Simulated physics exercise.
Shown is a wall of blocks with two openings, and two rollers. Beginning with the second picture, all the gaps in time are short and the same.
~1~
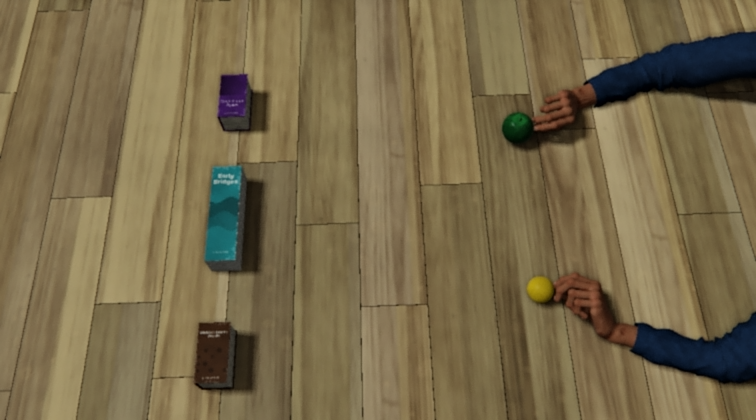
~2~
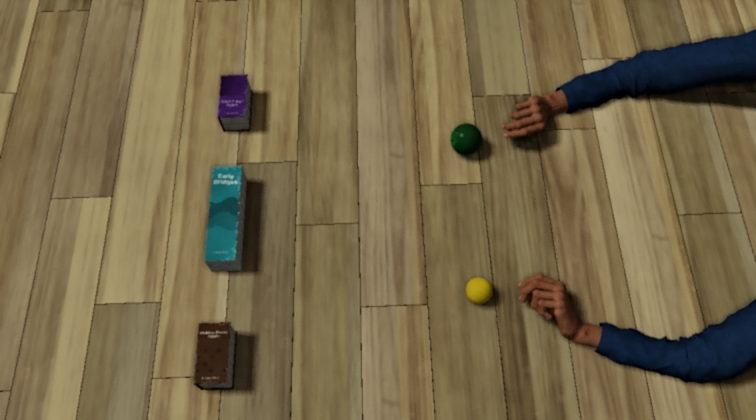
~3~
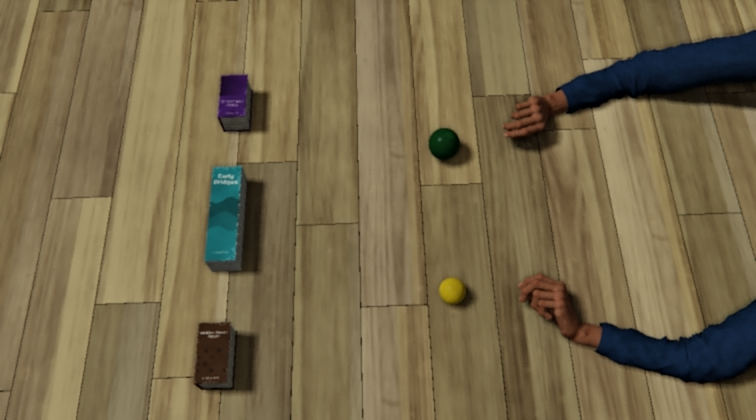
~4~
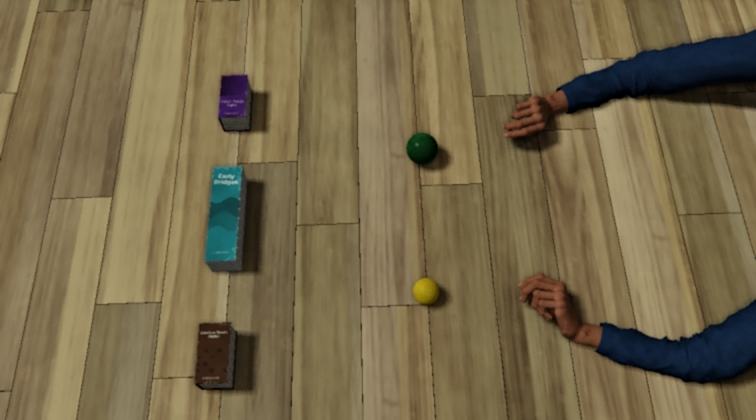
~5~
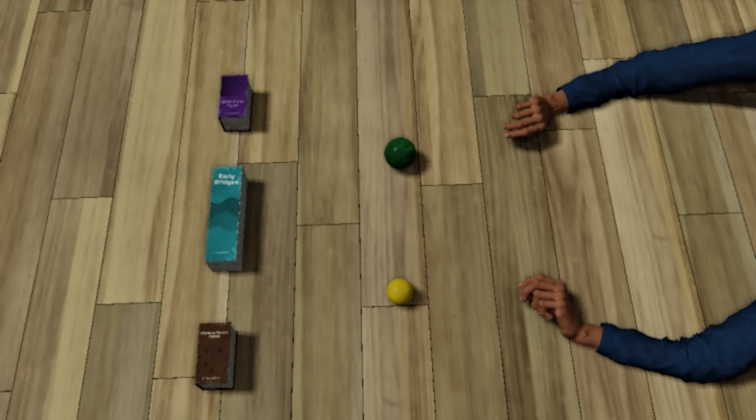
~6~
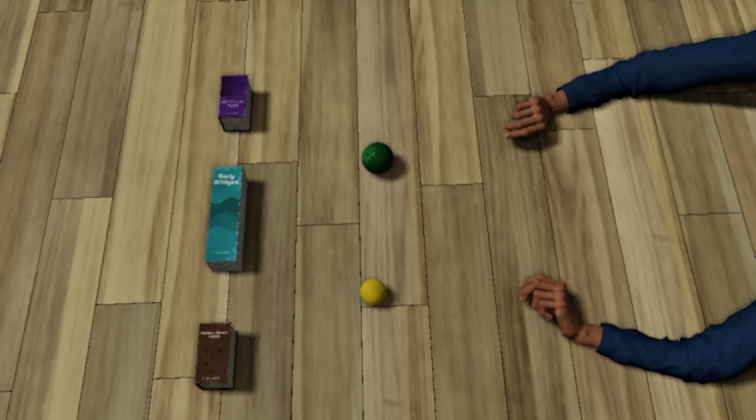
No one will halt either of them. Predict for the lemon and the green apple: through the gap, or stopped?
Outcome: The lemon gets by; the green apple can't get by.
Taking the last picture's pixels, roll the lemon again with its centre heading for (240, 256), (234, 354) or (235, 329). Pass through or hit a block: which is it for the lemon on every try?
Log, aim 1: Held up; aim 2: Held up; aim 3: Held up.
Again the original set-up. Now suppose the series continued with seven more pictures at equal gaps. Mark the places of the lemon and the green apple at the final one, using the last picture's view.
I'd say roughly (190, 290) for the first one and roughly (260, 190) for the second.
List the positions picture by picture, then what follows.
The first frame shows lemon (540, 290) under the hand; green apple (518, 128) under the hand; brown book (216, 356).
The second frame shows lemon (479, 291); green apple (466, 139).
The third frame shows lemon (453, 291); green apple (444, 144).
The fourth frame shows lemon (426, 291); green apple (422, 148).
The fifth frame shows lemon (400, 292); green apple (400, 154).
The sixth frame shows lemon (374, 292); green apple (378, 158); turquoise book (228, 219).
Then, 0.42 s on from there, lemon heading on near (100, 295); green apple moving sideways near (266, 199).
Then, 1.00 s on from there, lemon heading on; green apple moving sideways near (269, 245).
In the end, the lemon gets between the blocks; the green apple is stopped.
